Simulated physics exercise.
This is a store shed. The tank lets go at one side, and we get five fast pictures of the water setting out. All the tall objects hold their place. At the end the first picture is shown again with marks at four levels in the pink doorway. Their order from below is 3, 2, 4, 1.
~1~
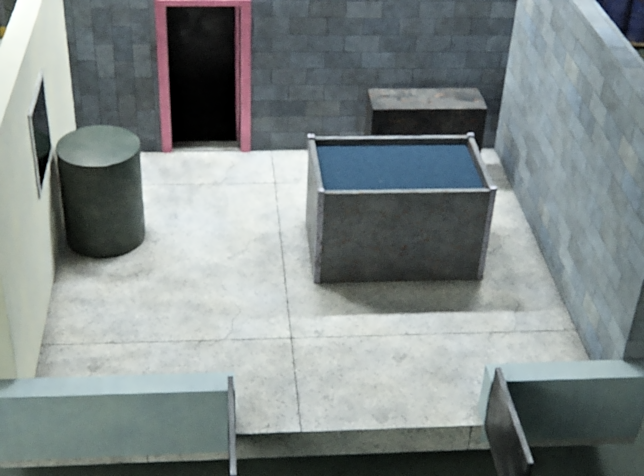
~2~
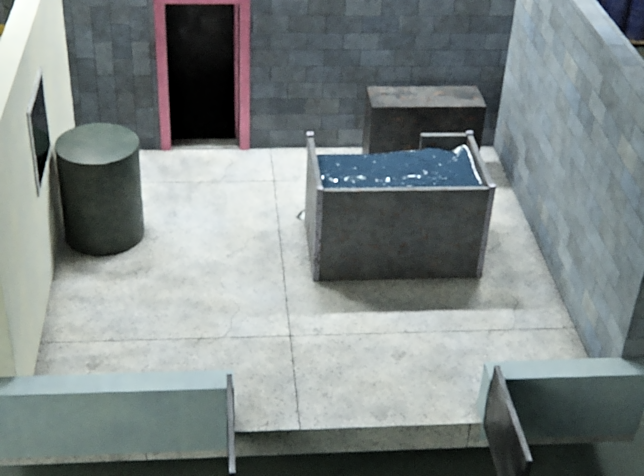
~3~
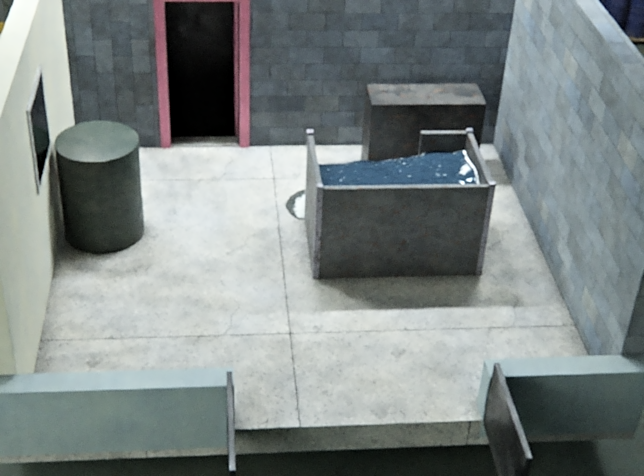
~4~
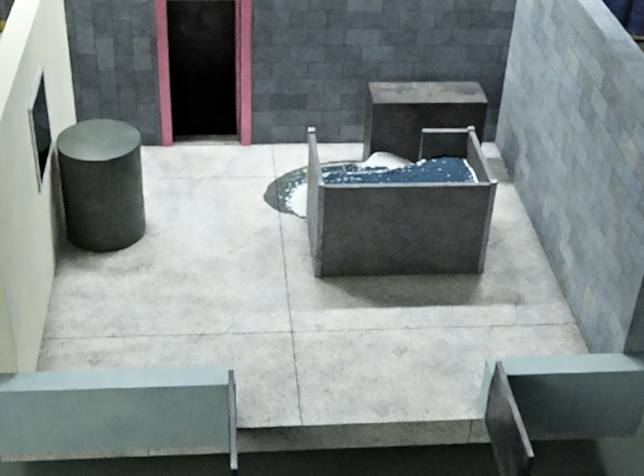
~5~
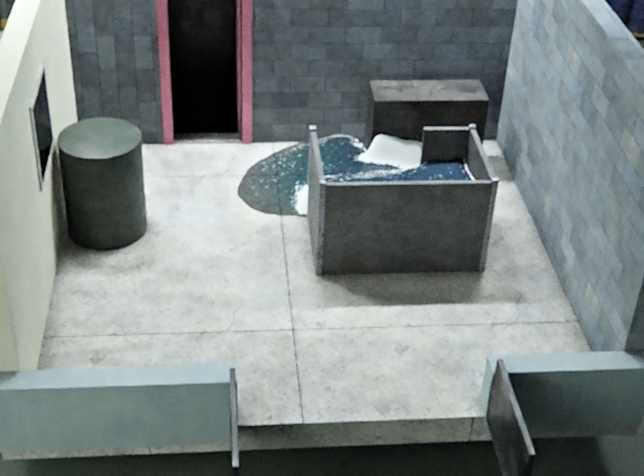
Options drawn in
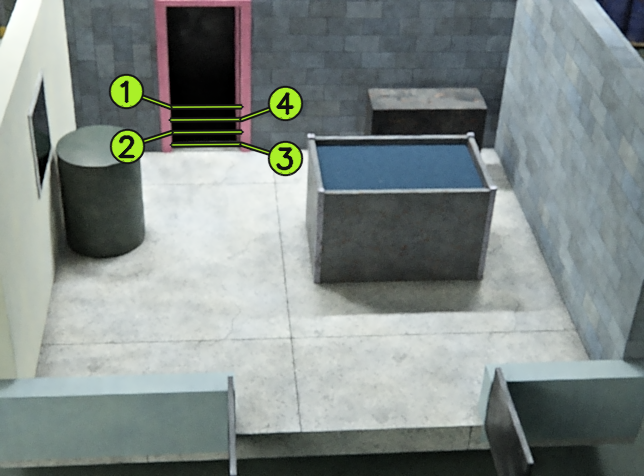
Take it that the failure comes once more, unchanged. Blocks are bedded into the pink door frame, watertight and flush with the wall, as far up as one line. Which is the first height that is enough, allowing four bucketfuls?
I would pick height 2.
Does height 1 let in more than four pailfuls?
No, not at all.
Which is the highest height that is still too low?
Here it is height 3.
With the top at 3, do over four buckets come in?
Yes.
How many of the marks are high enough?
Three of the four.
On the marked copy, 1 at (206, 107); 2 at (206, 132); 3 at (206, 144); 4 at (206, 119); from the bottom up 3, 2, 4, 1.
For height 1, nothing gets over.
For height 2, a splash gets over, under a bucket.
For height 3, about 9 bucketfuls get in.
For height 4, nothing gets over.
